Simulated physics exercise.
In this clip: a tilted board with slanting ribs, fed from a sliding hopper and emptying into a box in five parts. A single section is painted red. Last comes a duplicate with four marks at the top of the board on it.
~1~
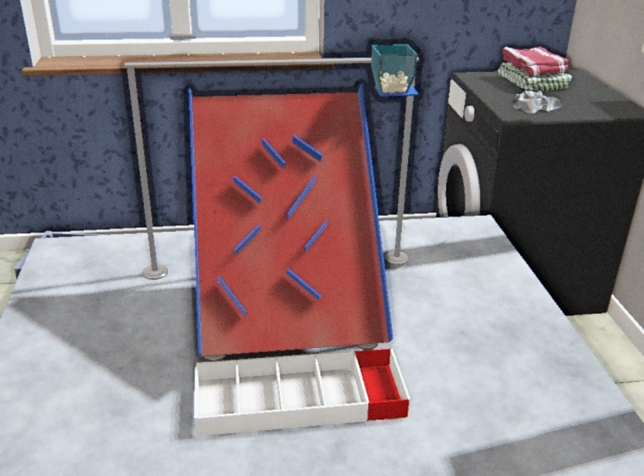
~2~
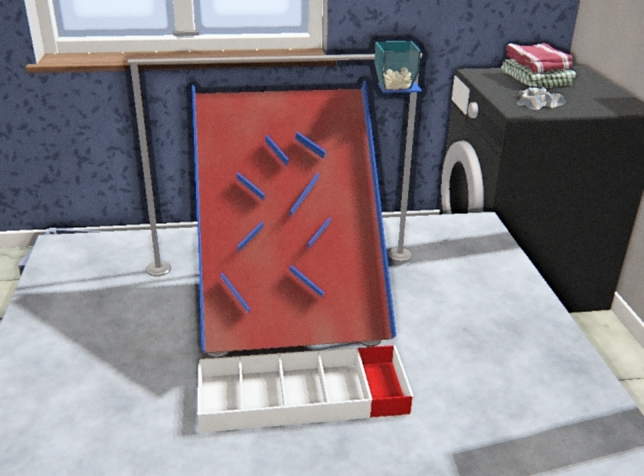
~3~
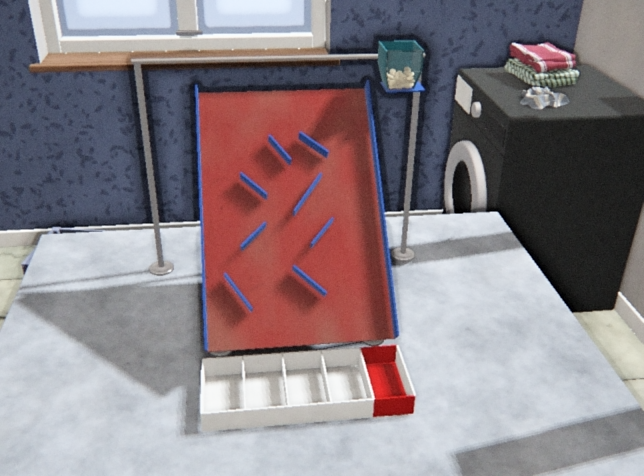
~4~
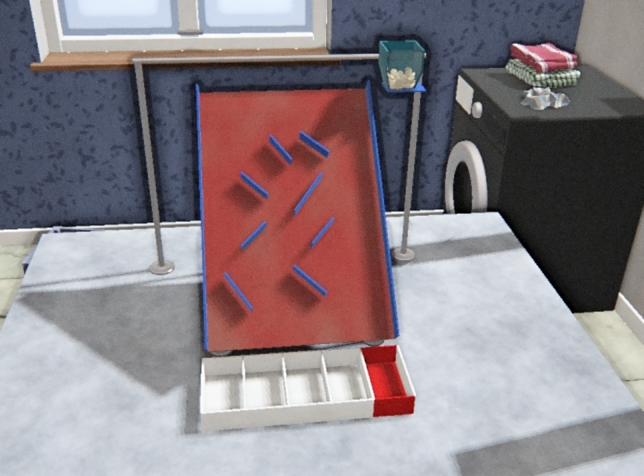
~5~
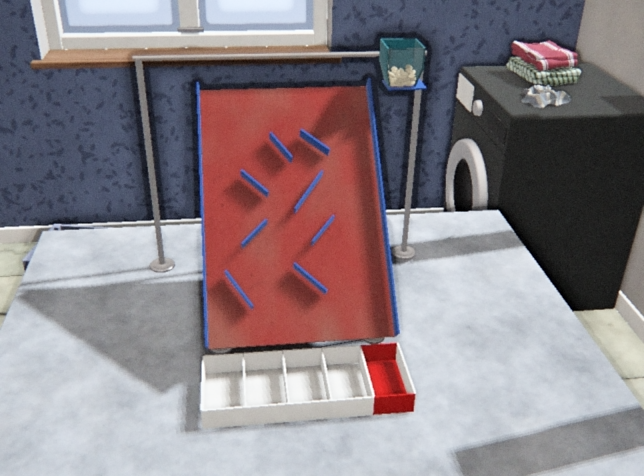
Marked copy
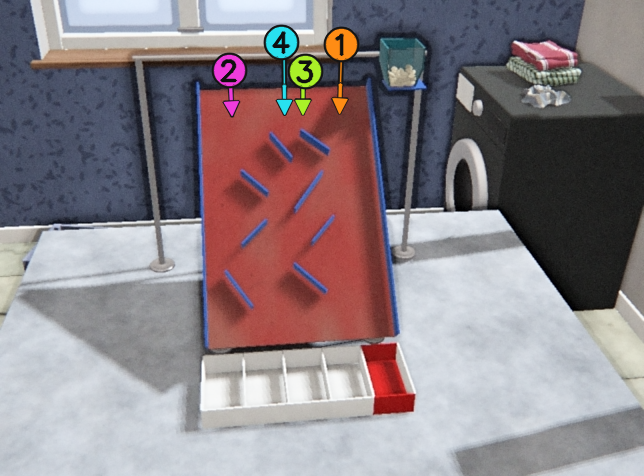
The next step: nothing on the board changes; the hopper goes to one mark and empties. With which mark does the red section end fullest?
1 works best here.
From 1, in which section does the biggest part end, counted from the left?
The fifth from the left.
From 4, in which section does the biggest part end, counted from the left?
The second.
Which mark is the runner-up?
Mark 3.
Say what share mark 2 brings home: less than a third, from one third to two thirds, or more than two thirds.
Less than a third.
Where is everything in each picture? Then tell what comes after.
Hopper near (392, 83), white beans, door shut, in the first frame.
Ribs (266, 135) to (288, 160), (297, 132) to (326, 152), (237, 173) to (264, 195), in the second frame.
Ribs (294, 211) to (321, 173), (241, 246) to (266, 222), (312, 243) to (333, 218), in the third frame.
Ribs (225, 273) to (252, 308), (294, 265) to (327, 293), in the fourth frame.
Red section near (394, 403), number 5 of 5 from the left, in the fifth frame.
On the marked copy, mark 1 meets the board at (339, 108); mark 2 meets the board at (231, 110); mark 3 meets the board at (302, 109); mark 4 meets the board at (284, 109).
If 1 is chosen, the bulk in the red section, a small share in other sections, only a few held on the board, a small share outside the box.
If 2 is chosen, a small share in the red section, all but a few in other sections, only a few held on the board.
If 3 is chosen, close to a third in the red section, close to half in other sections, a small share held on the board.
If 4 is chosen, a small share in the red section, the bulk in other sections, a small share held on the board.
